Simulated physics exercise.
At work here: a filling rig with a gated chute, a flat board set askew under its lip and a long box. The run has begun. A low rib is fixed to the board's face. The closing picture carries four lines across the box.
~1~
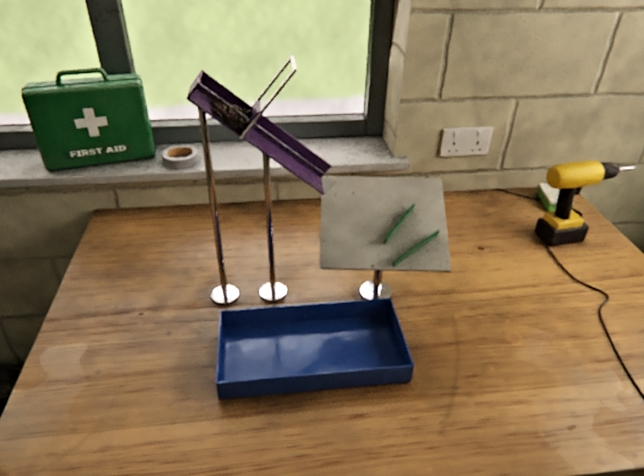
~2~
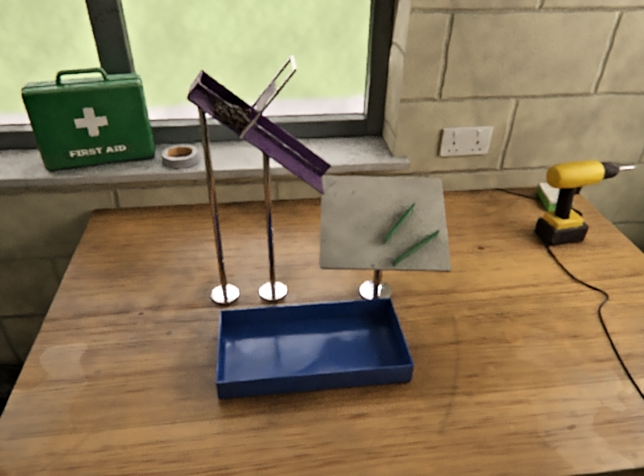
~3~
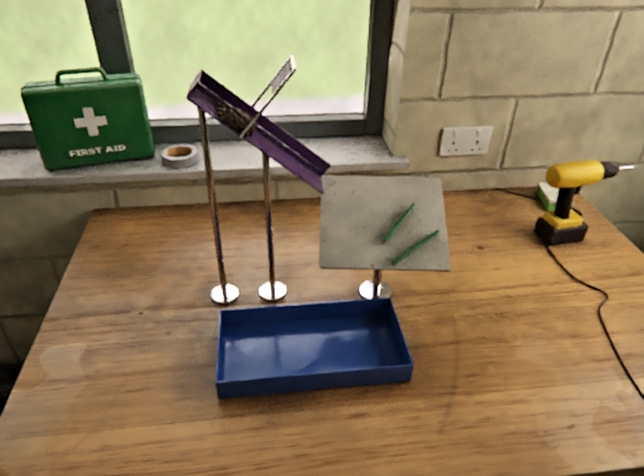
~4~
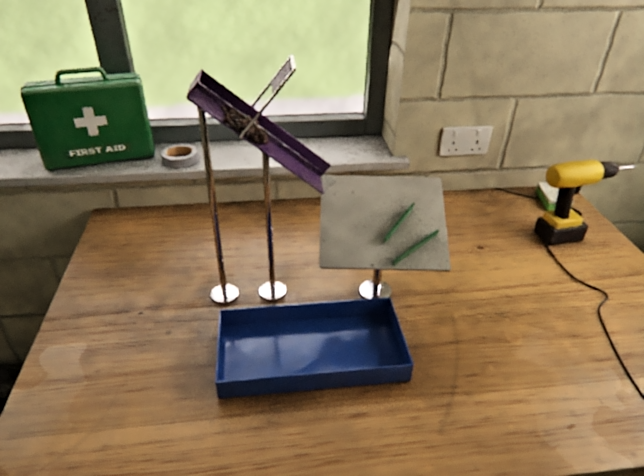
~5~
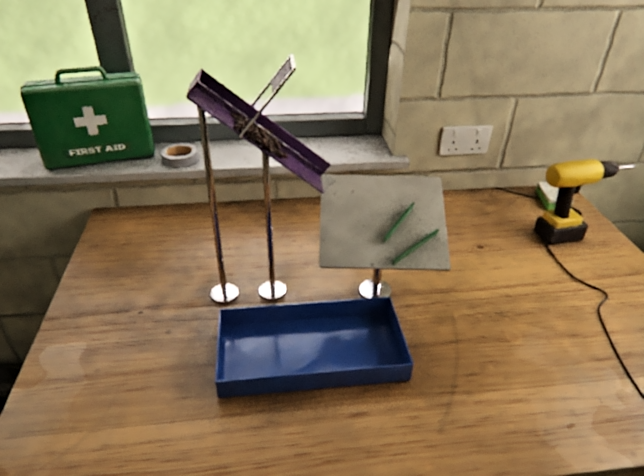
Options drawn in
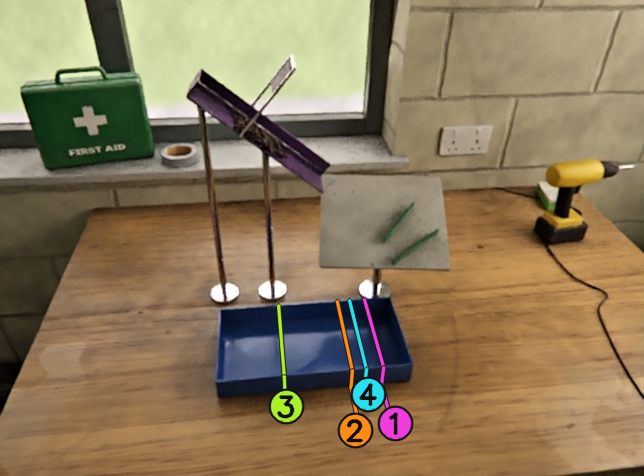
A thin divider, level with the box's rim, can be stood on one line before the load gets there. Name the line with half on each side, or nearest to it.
Use line 1.
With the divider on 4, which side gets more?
More lands on the right.
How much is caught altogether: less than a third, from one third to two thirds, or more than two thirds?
It is more than two thirds.
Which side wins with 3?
More lands on the right.
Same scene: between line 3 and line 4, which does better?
4.
On the marked copy, line 1 crosses the front rim at (383, 366); line 2 crosses the front rim at (352, 369); line 3 crosses the front rim at (284, 375); line 4 crosses the front rim at (366, 368).
Choosing 1, of what is caught, about half on the left of the divider, about half on the right.
Choosing 2, of what is caught, a small part on the left of the divider, nearly all on the right.
Choosing 3, of what is caught, none on the left of the divider, all on the right.
Choosing 4, of what is caught, a small part on the left of the divider, most on the right.
